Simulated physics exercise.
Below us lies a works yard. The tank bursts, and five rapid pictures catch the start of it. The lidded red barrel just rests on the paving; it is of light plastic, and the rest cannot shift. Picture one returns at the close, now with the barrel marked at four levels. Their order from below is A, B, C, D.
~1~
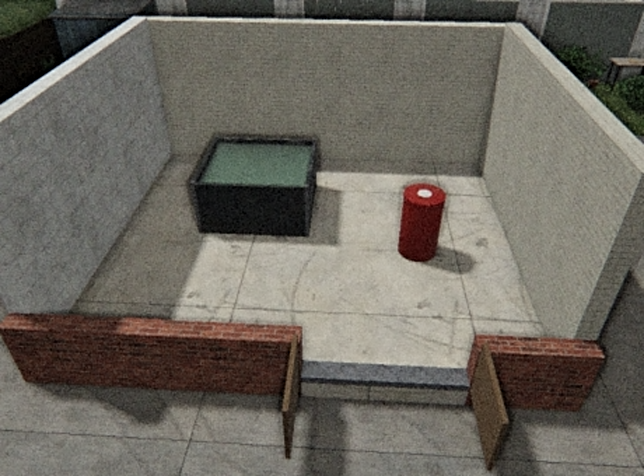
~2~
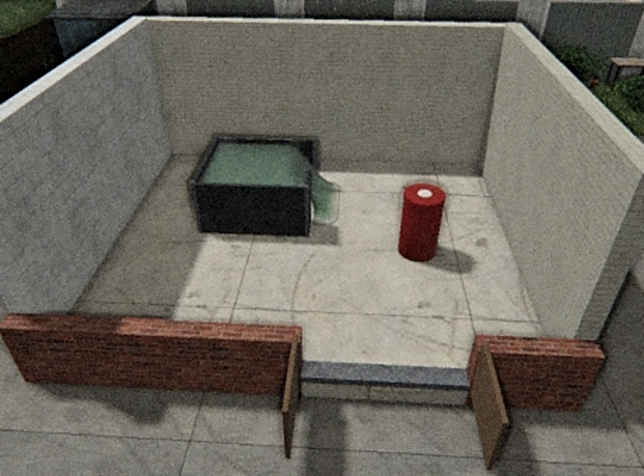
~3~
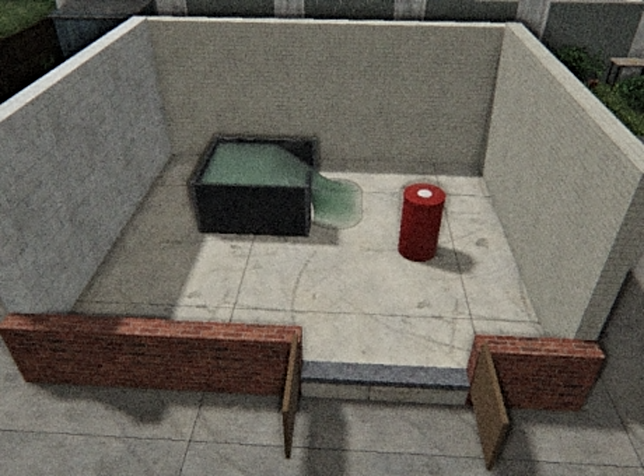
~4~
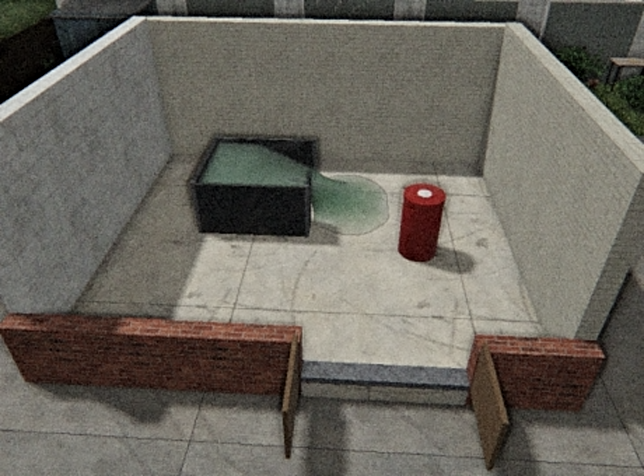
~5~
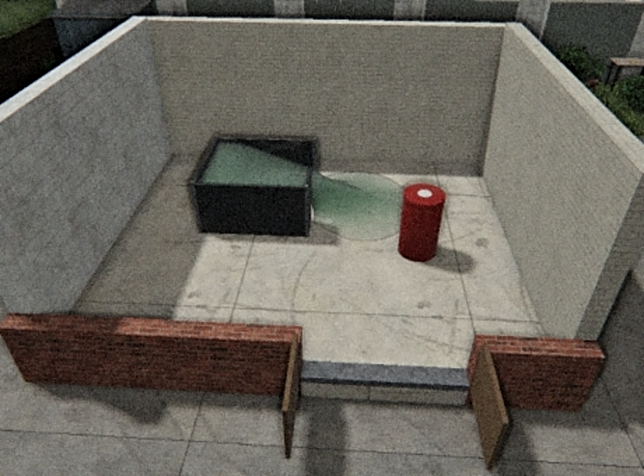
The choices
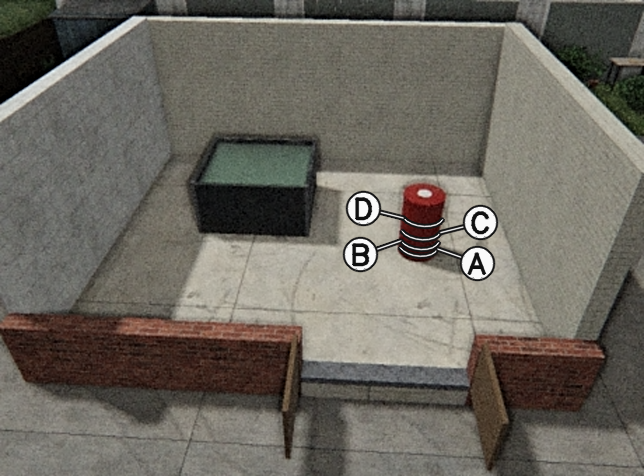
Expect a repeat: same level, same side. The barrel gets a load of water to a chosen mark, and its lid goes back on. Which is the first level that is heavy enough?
Choose B.
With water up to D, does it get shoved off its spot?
No, that is safe.
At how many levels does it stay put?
Three of the four.
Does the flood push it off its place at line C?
No.
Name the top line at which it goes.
Line A.
In white, A at (420, 256); B at (420, 249); C at (422, 239); D at (424, 226); from the bottom up A, B, C, D.
With A, it is pushed about its own width away.
With B, it does not move.
With C, it does not move.
With D, it does not move.
